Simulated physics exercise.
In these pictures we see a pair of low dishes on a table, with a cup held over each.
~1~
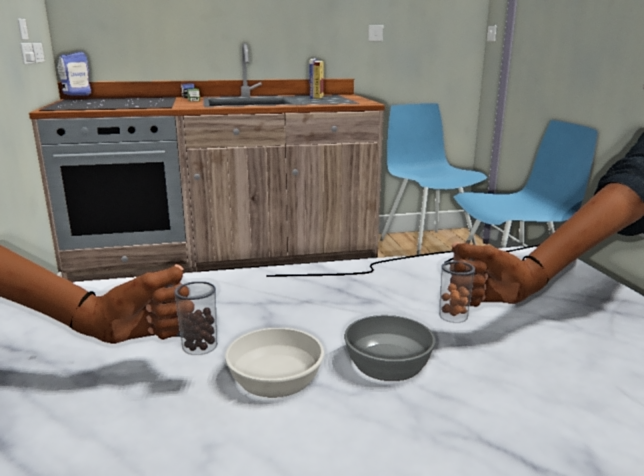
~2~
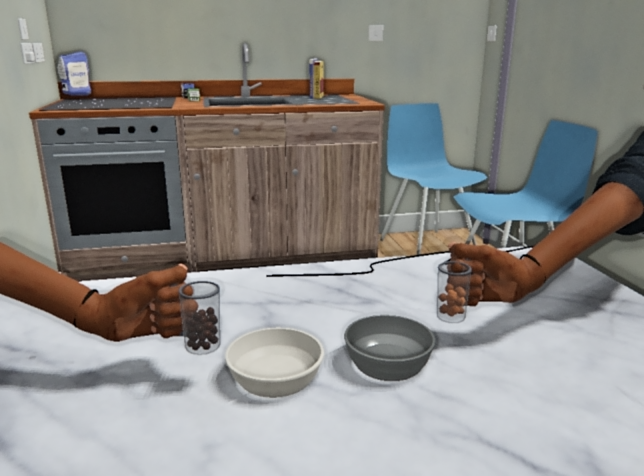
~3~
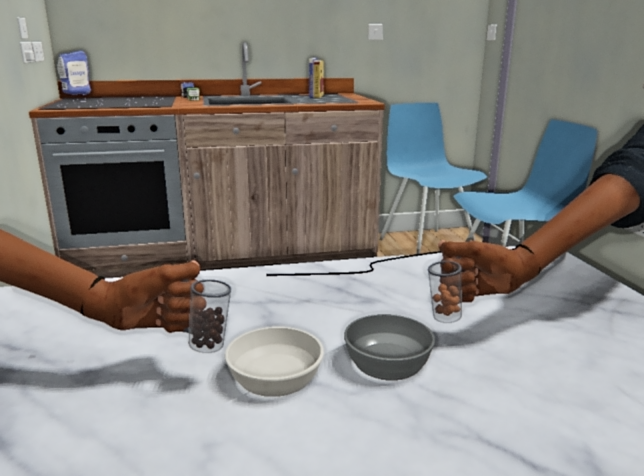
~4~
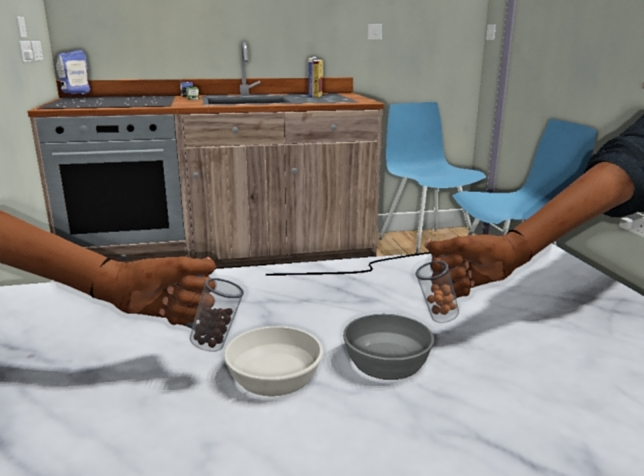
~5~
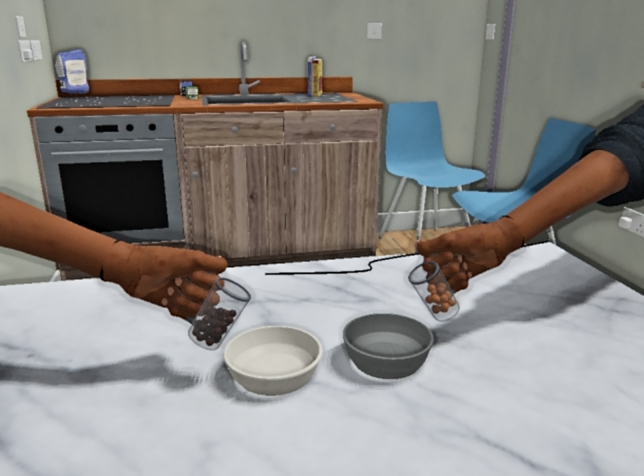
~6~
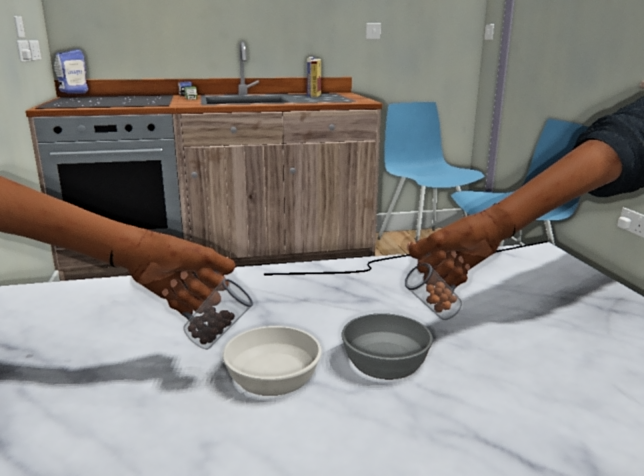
At first, two hands hold clear cups upright above a marble table, dark chocolate balls in the left and hazelnuts in the right, beside two empty low dishes. Then both hands shift slightly inward and steadily tilt the cups toward the dishes, until both lean well over with their contents still inside.
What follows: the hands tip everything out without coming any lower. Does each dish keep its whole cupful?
Left: It should manage to retain everything. Right: It should manage to retain everything.
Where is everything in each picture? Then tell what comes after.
In the first picture, left dish at (282, 382), empty; left cup at (198, 318), holding chocolate balls, just above its dish; right dish at (404, 362), empty; right cup at (456, 292), holding hazelnuts, just above its dish.
In the second picture, left cup at (201, 318), upright; right cup at (453, 293), upright.
In the third picture, left cup at (209, 316), tipped 9°; right cup at (446, 292), tipped 9°.
In the fourth picture, left cup at (216, 315), tipped 20°; right cup at (439, 293), tipped 20°.
In the fifth picture, left cup at (219, 314), tipped 32°; right cup at (435, 292), tipped 32°.
In the sixth picture, left dish at (279, 380); left cup at (218, 315), tipped 44°; right dish at (402, 361); right cup at (434, 293), tipped 44°.
Then, 0.28 s past the last view, left, all still in the cup; right, all still in the cup.
Then, 0.57 s past the last view, left, nearly all still in the cup, a stray few in the air; right, all still in the cup.
Then, 0.92 s past the last view, left, a stray few still in the cup, nearly all in the dish, a stray few in the air; right, about a quarter still in the cup, most in the dish, a small part in the air.
Finally, left, all in the dish, none outside the dish; right, all in the dish, none outside the dish.
